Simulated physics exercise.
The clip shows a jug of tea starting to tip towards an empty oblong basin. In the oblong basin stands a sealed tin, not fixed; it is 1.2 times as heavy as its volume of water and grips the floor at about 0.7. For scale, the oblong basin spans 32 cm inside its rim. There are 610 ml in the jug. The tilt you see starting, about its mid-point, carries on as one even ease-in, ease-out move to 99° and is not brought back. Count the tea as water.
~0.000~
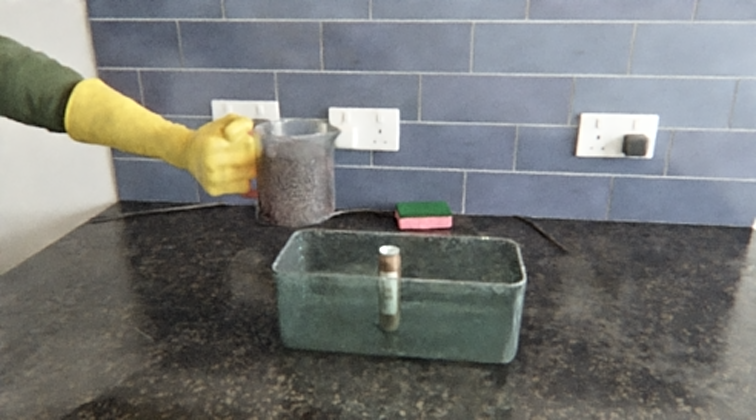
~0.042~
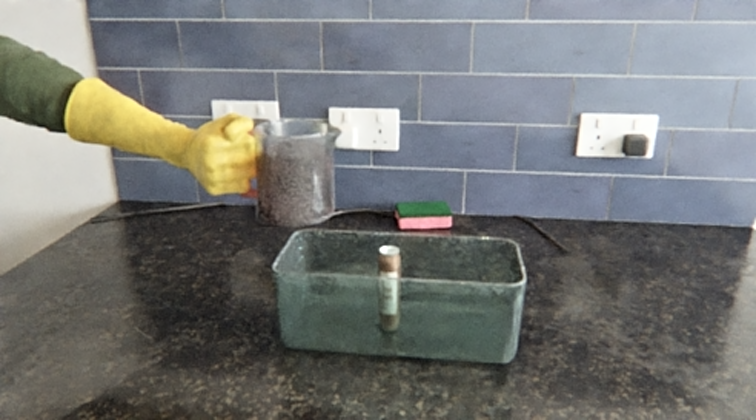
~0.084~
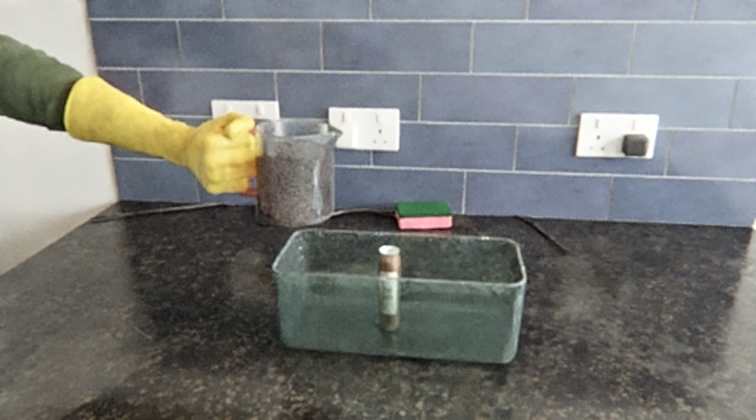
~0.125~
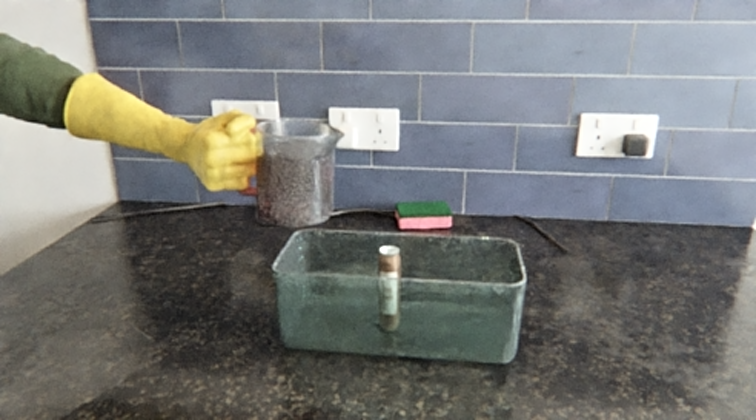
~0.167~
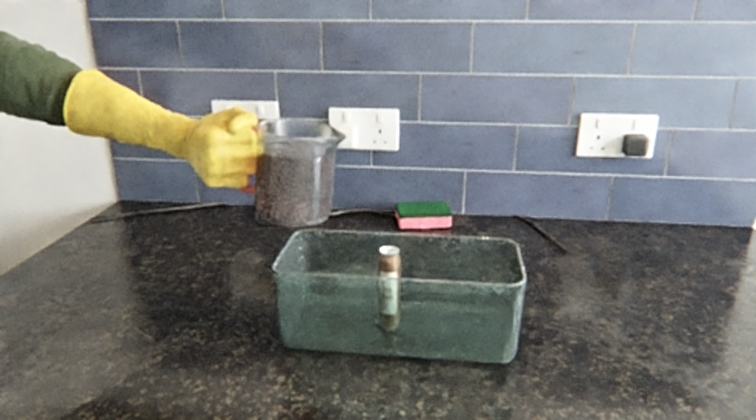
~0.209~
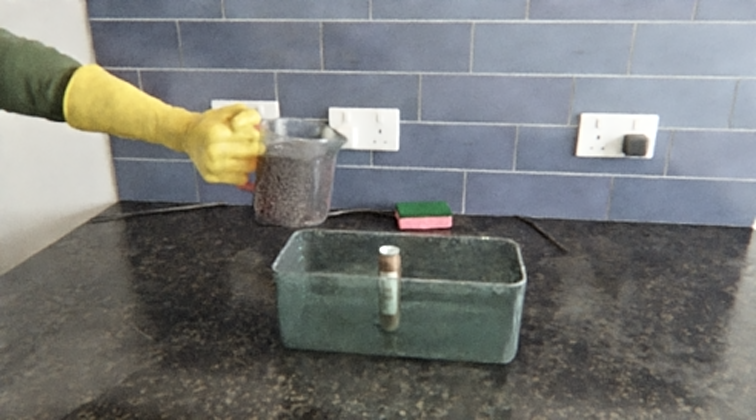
The clip shows a yellow-gloved hand holding a clear jug of dark liquid behind an oblong glass basin with a small upright tin in it; the jug stays nearly level, then tilts slightly to the right.
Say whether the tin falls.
It topples.
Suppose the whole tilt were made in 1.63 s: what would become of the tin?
Then it goes over.
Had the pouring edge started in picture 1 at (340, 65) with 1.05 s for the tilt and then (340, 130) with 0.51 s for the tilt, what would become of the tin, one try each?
First it stays up; then it falls.
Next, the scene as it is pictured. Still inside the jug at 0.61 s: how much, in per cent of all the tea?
Some 90 per cent.
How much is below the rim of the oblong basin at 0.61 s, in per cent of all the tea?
Near 0 in a hundred.
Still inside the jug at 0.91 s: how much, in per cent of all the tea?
About 40 per cent.
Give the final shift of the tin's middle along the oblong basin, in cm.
Some 8.0 cm.
By 0.61 s the tilt is 62° and 90 per cent is still to pour; the tin stands where it began.
By 0.91 s the tilt is 94° and 41 per cent is still to pour; the tin stands where it began.
By 1.22 s the tilt is 99° and 9 per cent is still to pour; the tin leans 43°.
By 1.55 s the tilt is 99° and 1 per cent is still to pour; the tin lies on its side.
At rest the tin lies on its side.
